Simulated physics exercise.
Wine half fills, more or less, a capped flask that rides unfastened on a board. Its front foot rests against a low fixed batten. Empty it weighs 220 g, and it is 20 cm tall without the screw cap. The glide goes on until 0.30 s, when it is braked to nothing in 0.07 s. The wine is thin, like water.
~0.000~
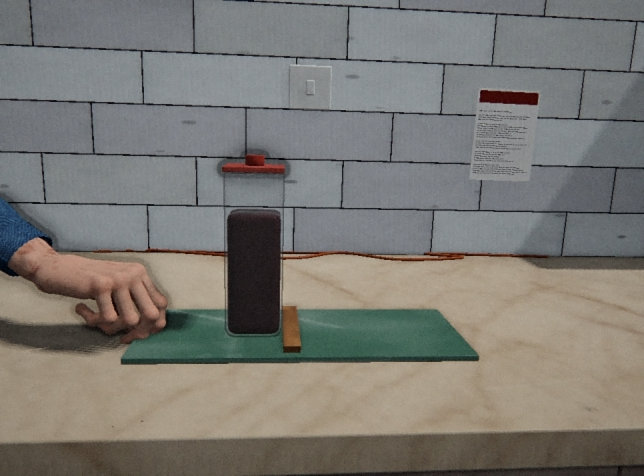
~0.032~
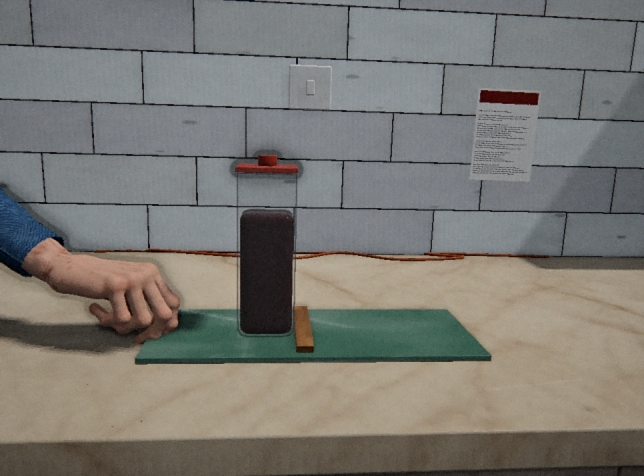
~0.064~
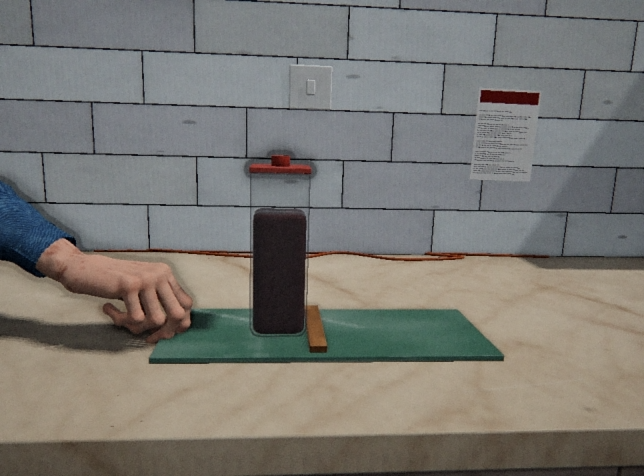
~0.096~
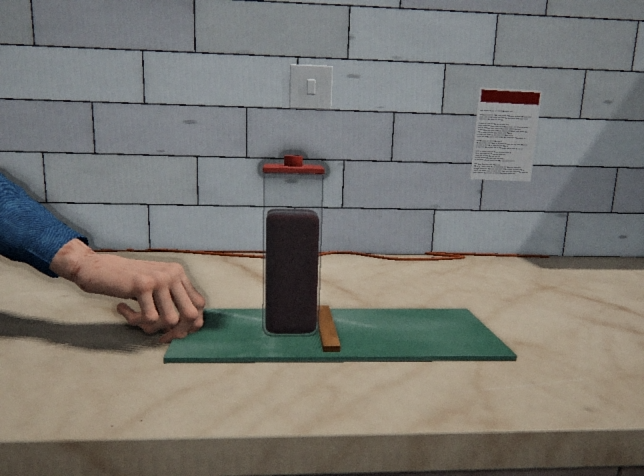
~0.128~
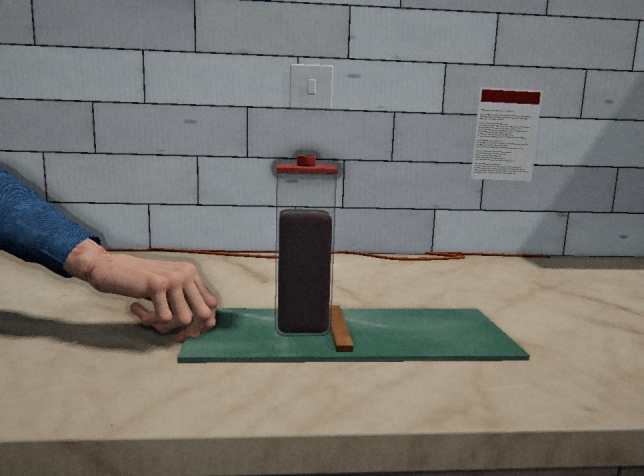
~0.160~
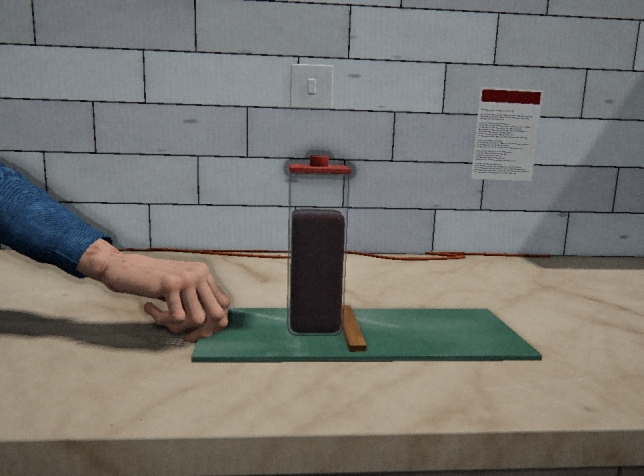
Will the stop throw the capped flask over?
The capped flask keeps standing.
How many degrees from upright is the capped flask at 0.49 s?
It is at some 8°.
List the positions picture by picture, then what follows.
In the first picture, 0.0 cm from the start; capped flask, level (229, 212) left, (281, 213) right, rim (283, 174).
In the second picture, 1.5 cm from the start; capped flask, level (241, 212) left, (293, 213) right.
In the third picture, 3.0 cm from the start; capped flask, level (254, 212) left, (306, 213) right.
In the fourth picture, 4.5 cm from the start; capped flask, level (266, 212) left, (318, 213) right.
In the fifth picture, 6.0 cm from the start; capped flask, level (279, 213) left, (330, 213) right.
In the sixth picture, 7.5 cm from the start; capped flask, level (291, 213) left, (343, 214) right.
By 0.37 s the board moves at 0.00 m/s; the capped flask stands 1 cm from where it began.
By 0.49 s the capped flask leans 8°.
By 0.65 s the capped flask stands where it began.
By 0.87 s the capped flask stands where it began.
At rest the capped flask stands where it began.
